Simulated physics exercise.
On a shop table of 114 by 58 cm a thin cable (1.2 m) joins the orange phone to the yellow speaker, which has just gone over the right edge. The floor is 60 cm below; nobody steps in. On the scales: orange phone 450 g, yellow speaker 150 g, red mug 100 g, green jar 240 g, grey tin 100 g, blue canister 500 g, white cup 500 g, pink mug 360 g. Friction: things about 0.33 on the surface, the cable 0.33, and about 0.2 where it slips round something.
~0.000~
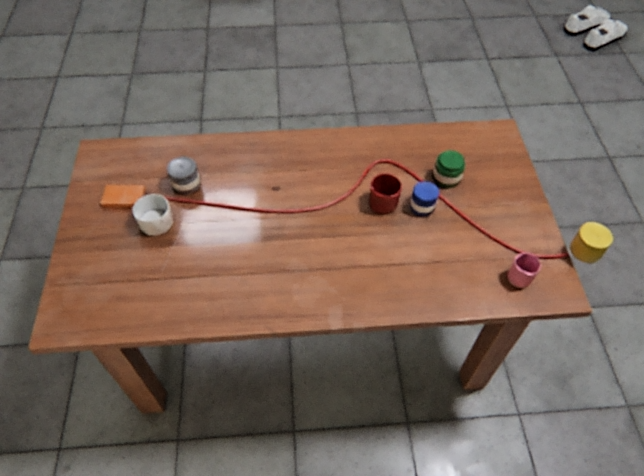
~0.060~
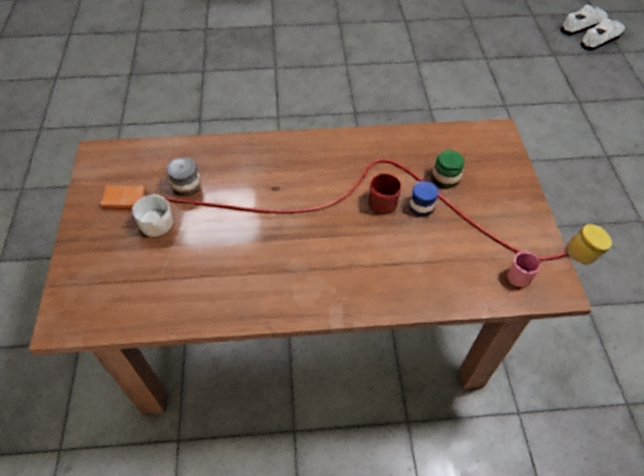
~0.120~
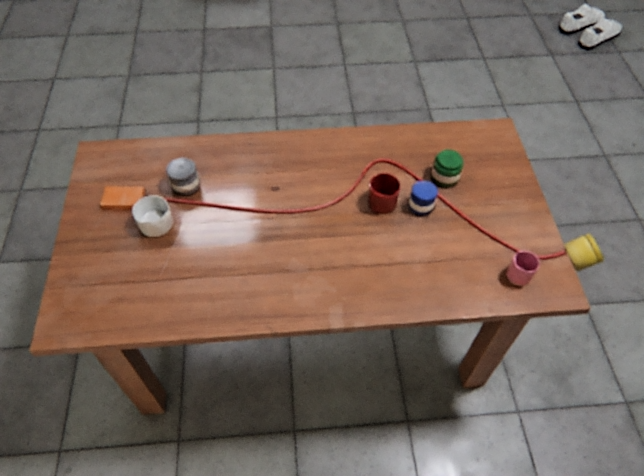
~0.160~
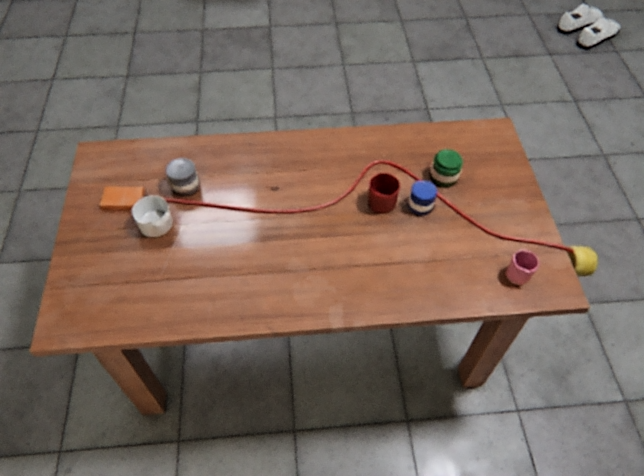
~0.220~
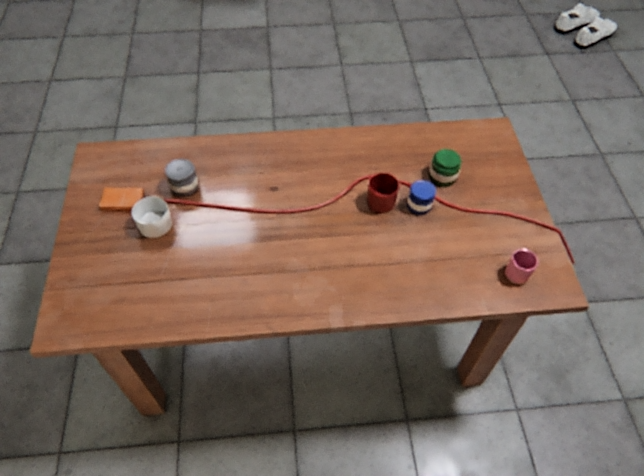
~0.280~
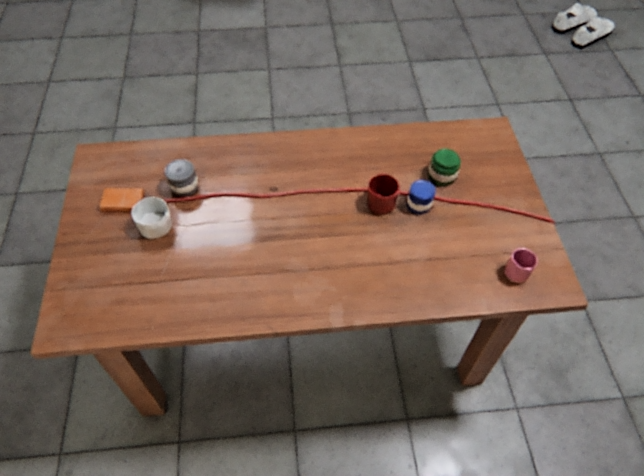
Yellow cylinder dropping off the right edge of a wooden table, pulling a curved red cord straighter among mugs and jars.
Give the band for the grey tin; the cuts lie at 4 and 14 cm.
The grey tin stays in the low band.
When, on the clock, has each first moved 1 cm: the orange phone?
About: Orange phone 0.34 s.
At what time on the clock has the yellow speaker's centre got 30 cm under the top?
About: 1.45 s.
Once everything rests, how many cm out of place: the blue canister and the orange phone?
About: Blue canister 0 cm, orange phone 6 cm.
After 0.5 s, the cable's tail end at (161, 200); yellow speaker over the edge, orange phone 4 cm off its start, red mug 3 cm off its start.
After 0.7 s, the cable's tail end at (167, 200); yellow speaker over the edge, orange phone 6 cm off its start, red mug 3 cm off its start.
After 1.0 s, the cable's tail end at (167, 200); yellow speaker over the edge, orange phone 6 cm off its start at (145, 197), red mug 3 cm off its start at (386, 193).
After 1.2 s, the cable's tail end at (167, 200); yellow speaker over the edge, orange phone 6 cm off its start, red mug 3 cm off its start.
After 2.4 s, the cable's tail end at (167, 200); grey tin 0 cm off its start at (179, 169), yellow speaker over the edge, orange phone 6 cm off its start at (145, 197), red mug 3 cm off its start at (386, 193).
